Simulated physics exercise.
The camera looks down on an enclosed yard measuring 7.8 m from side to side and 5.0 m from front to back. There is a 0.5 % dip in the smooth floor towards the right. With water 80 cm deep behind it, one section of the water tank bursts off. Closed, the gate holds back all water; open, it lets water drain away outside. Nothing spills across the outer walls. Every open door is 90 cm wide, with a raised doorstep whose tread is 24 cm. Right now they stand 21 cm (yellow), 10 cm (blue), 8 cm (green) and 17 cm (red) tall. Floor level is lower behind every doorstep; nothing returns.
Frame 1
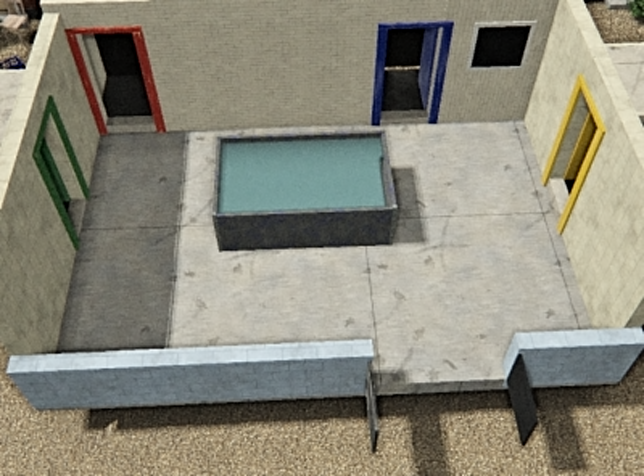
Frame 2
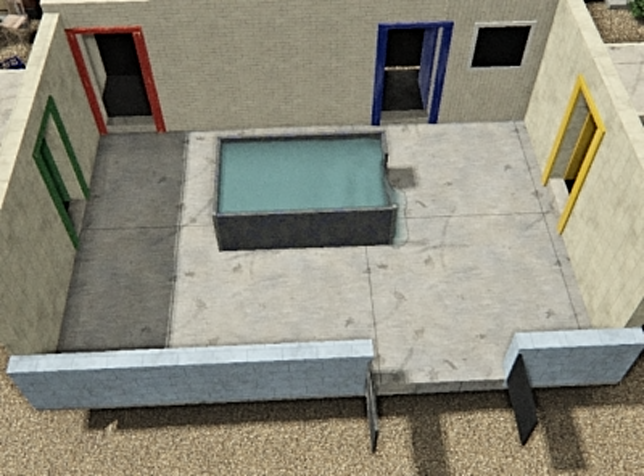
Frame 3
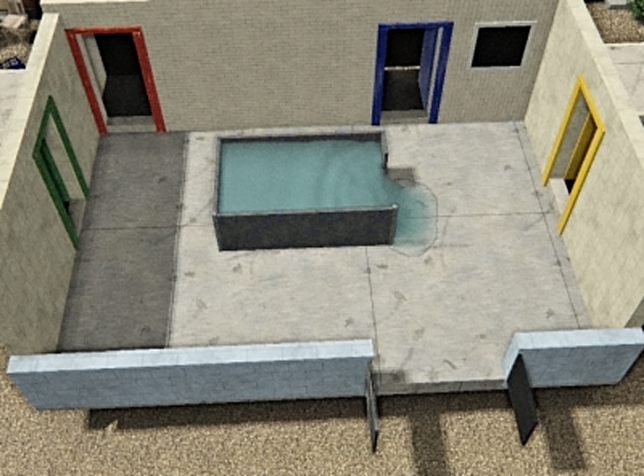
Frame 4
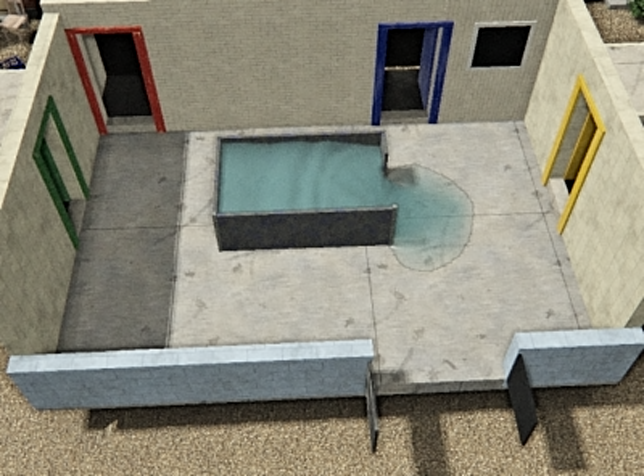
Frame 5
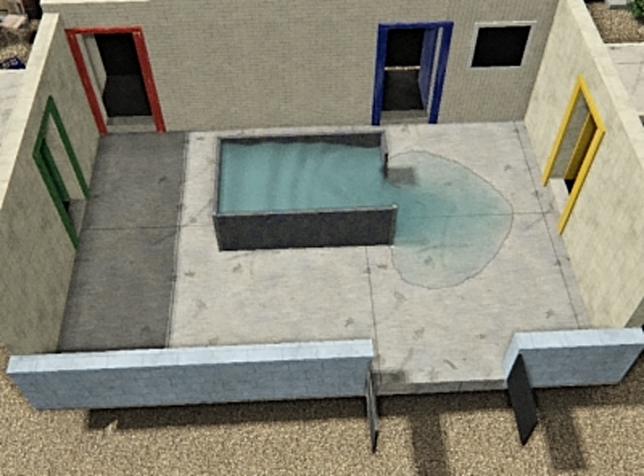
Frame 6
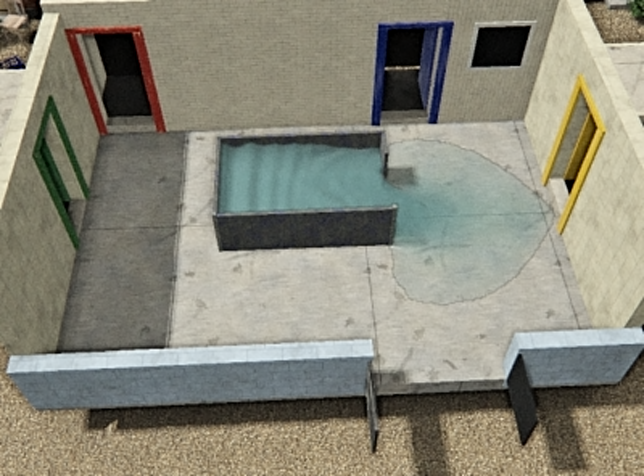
A walled yard holds a water tank whose right side opens, and water spreads rightward across the floor.
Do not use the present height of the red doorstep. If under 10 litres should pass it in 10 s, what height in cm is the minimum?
The minimum is around 9 cm.
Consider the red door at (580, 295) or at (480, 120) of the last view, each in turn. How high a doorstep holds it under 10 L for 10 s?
Around 26 and 21 cm respectively.
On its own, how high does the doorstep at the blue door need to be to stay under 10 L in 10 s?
At blue, roughly 6.0 cm.
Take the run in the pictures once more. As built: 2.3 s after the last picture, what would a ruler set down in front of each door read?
Door by door, in centimetres - yellow 31, blue 9, green 0, red 0.
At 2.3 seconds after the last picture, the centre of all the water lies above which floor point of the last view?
The water's centre is at about (414, 222).
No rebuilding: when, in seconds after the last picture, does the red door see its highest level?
The depth peaks at about 7.5 seconds.
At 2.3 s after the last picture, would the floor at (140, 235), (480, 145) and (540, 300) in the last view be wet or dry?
So the three spots come out spared, swamped, swamped, in that order.
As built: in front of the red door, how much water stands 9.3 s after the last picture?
It comes to about 10.0 centimetres deep.
Then, 0.7 s after the last picture water covers 30 % of the floor, deepest (45 cm) near (390, 220); it has not reached the red door.
Then, 2.3 s after the last picture water covers 35 % of the floor, deepest (36 cm) near (596, 347); it has not reached the red door.
Then, 9.3 s after the last picture water covers 95 % of the floor, deepest (12 cm) near (214, 244); 10 cm at the red door, 0 litres in over its 17 cm doorstep.
At the red door as built, the water peaked near 11 cm, 7.5 s after the last picture.
With a doorstep of 8 cm, 15 litres would have come in within the 10 s; with 10.5 cm, 5 litres. So under 10 litres takes about 9 cm.
